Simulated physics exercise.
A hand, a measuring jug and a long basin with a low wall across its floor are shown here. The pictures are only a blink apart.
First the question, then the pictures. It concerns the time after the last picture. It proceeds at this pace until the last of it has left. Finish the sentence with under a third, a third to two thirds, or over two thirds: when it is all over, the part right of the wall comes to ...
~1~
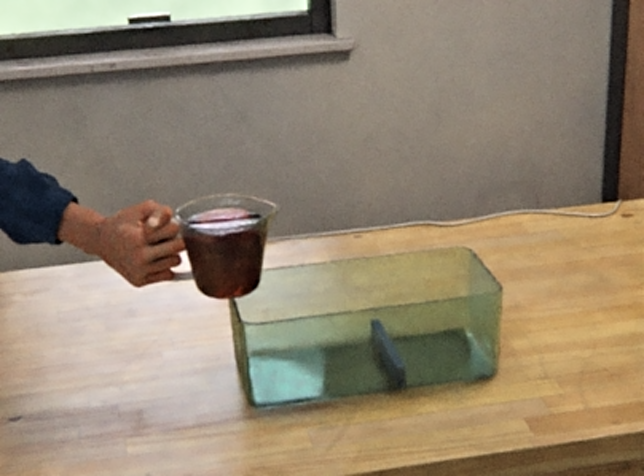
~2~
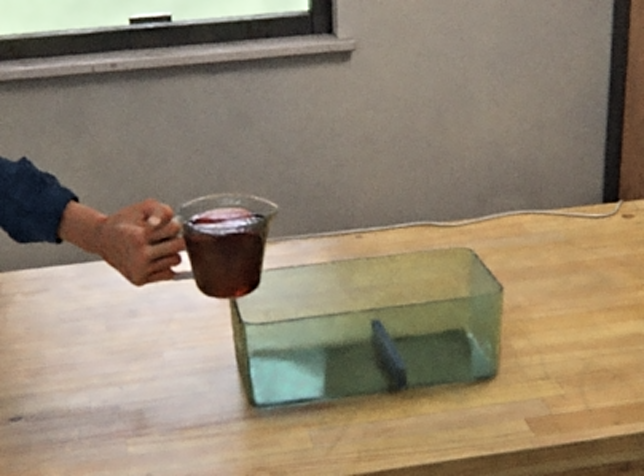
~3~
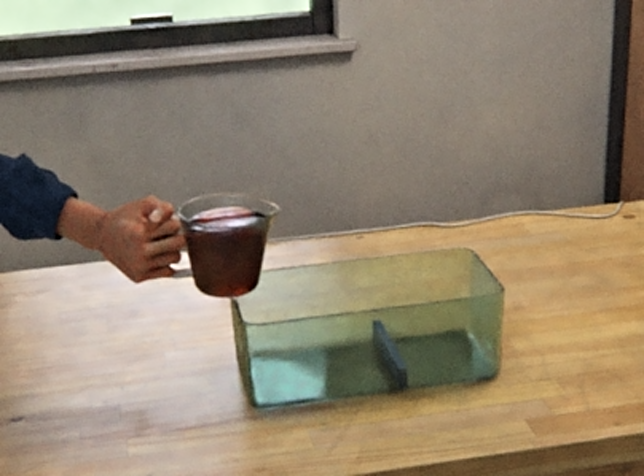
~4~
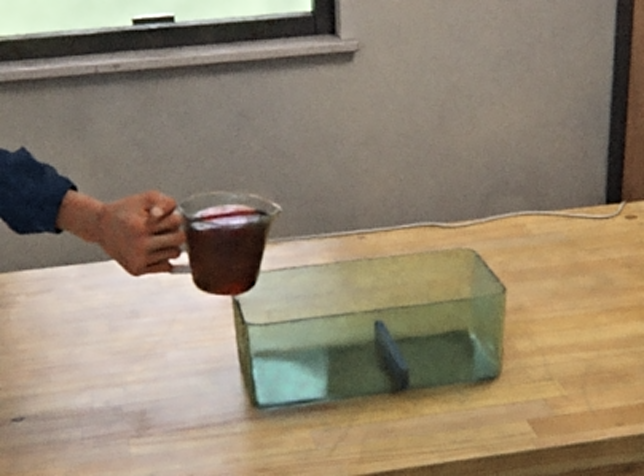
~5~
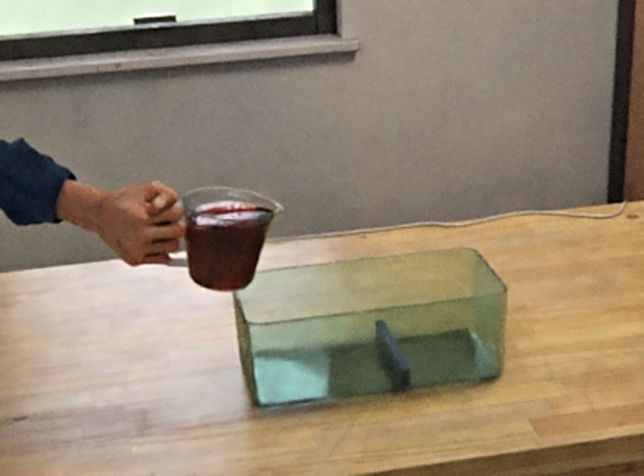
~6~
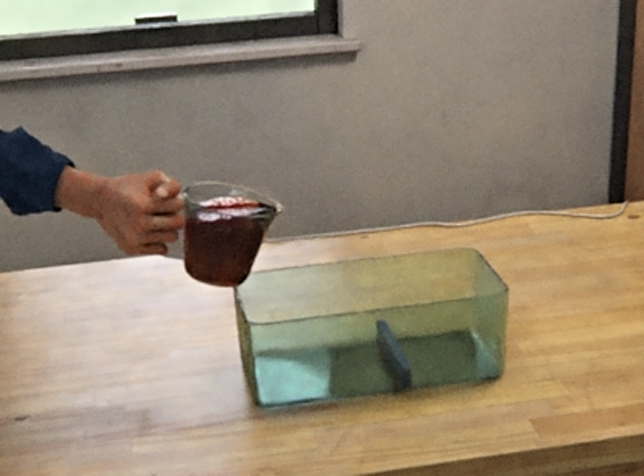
When it is all over, the part right of the wall comes to under a third.
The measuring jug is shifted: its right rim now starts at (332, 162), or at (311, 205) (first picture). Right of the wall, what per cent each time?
One after the other: 85 %, 65 %.
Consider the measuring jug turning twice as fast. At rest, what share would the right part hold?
Around 20 percent ends up there.
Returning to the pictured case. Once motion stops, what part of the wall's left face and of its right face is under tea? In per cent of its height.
Roughly 60 left of the wall, roughly 10 right of it.
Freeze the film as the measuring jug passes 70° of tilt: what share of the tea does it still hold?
Roughly 65 percent remains at that point.
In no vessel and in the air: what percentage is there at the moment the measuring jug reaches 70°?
That comes to near 25 percent.
A moment on, the measuring jug is tipped part way and 63 per cent is still to pour, 14 is left of the wall and 0 right of it.
Next, the measuring jug is tipped right over and 5 per cent is still to pour, 76 is left of the wall and 6 right of it.
Then the measuring jug is tipped right over and 0 per cent is still to pour, 89 is left of the wall and 9 right of it.
Later the measuring jug is tipped right over and 0 per cent is still to pour, 83 is left of the wall and 15 right of it.
In the end 83 per cent lies left of the wall, 15 right of it and 2 outside.
